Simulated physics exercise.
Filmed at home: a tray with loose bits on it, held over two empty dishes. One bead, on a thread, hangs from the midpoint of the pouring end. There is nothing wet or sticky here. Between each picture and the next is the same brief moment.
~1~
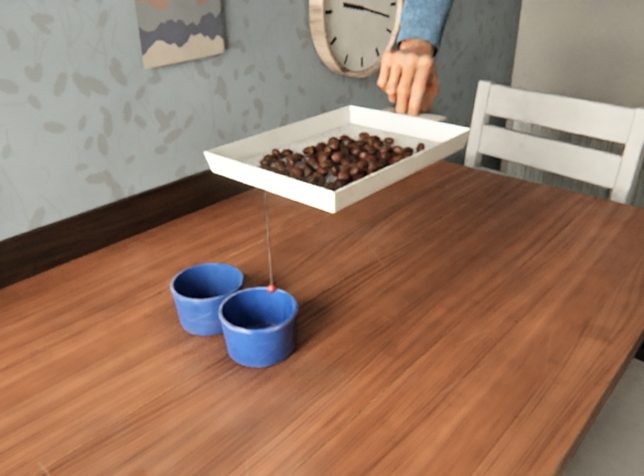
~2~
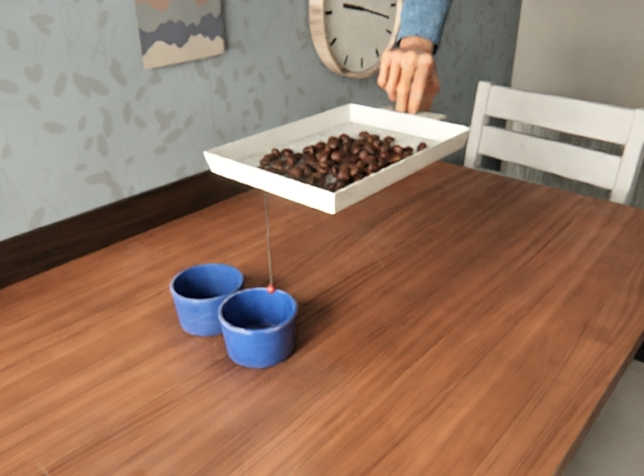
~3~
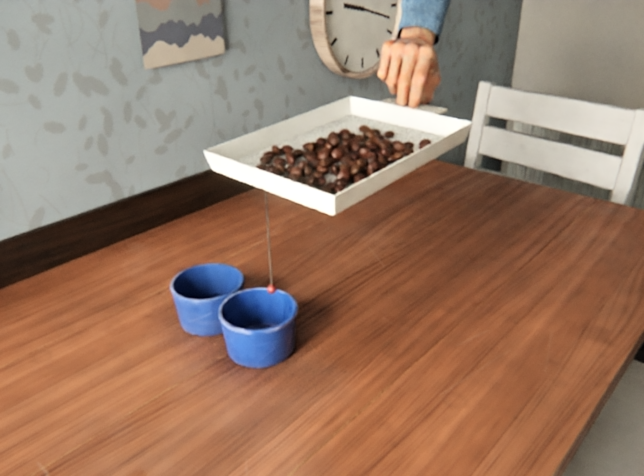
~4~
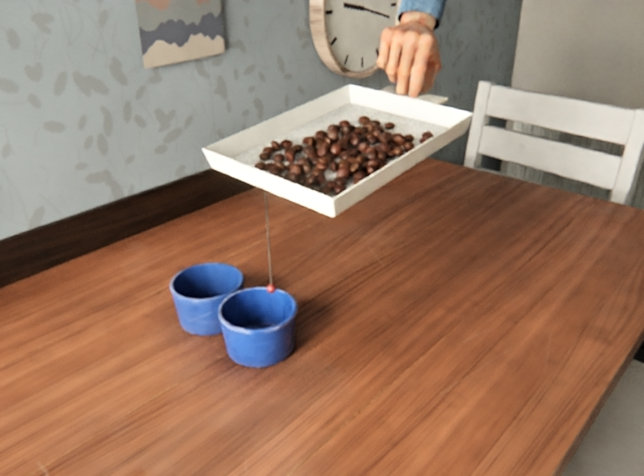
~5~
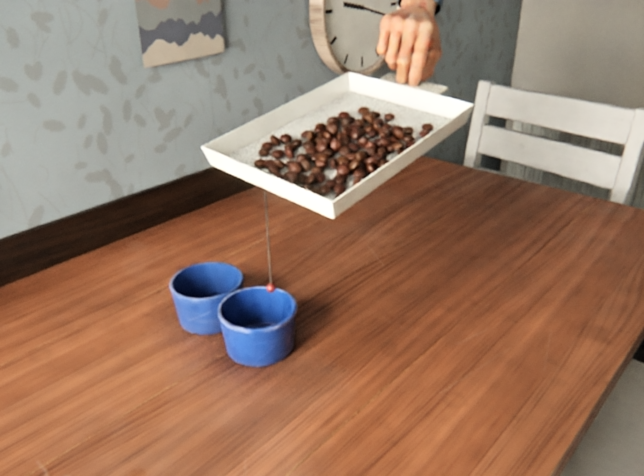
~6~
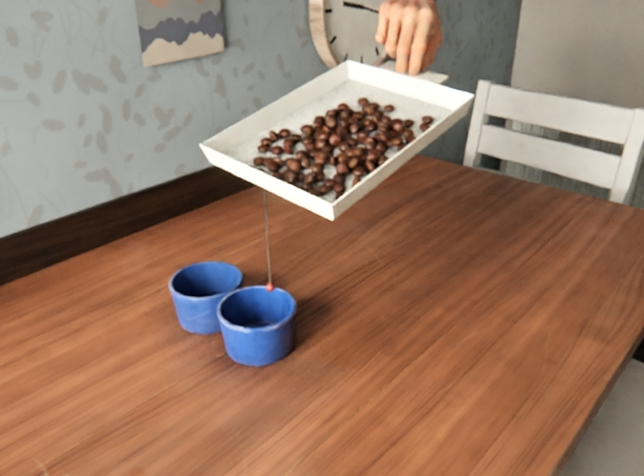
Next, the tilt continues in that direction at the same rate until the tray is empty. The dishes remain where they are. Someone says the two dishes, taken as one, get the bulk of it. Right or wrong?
Wrong, they get less than half.
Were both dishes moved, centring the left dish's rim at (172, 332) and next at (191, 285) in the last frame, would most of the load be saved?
Try 1: A lesser share; try 2: A lesser share.
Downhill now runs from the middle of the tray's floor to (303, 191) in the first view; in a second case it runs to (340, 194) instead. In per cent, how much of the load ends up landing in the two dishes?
Around 0 per cent first, around 0 per cent next.
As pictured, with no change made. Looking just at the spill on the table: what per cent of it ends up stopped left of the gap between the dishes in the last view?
10 %, roughly.
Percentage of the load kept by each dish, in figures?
0 percent ends in the left dish, 0 percent in the right.
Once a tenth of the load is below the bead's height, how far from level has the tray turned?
I'd say close to 90 degrees.
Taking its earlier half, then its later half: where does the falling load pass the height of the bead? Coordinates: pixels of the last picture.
Early half: (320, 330); late half: (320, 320).
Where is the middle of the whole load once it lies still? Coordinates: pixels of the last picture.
Close to (316, 398) in the last picture.
Soon, tray tipped steeply; nearly all on the tray; a stray few in the air.
A while on, tray tipped right over; a small part on the tray; a stray few in the right dish; about two thirds outside both; about a quarter in the air.
Towards the end, tray tipped past a quarter turn; a stray few in the right dish; nearly all outside both.
Finally, tray tipped past a quarter turn; a stray few in the right dish; none in the left dish; nearly all outside both.
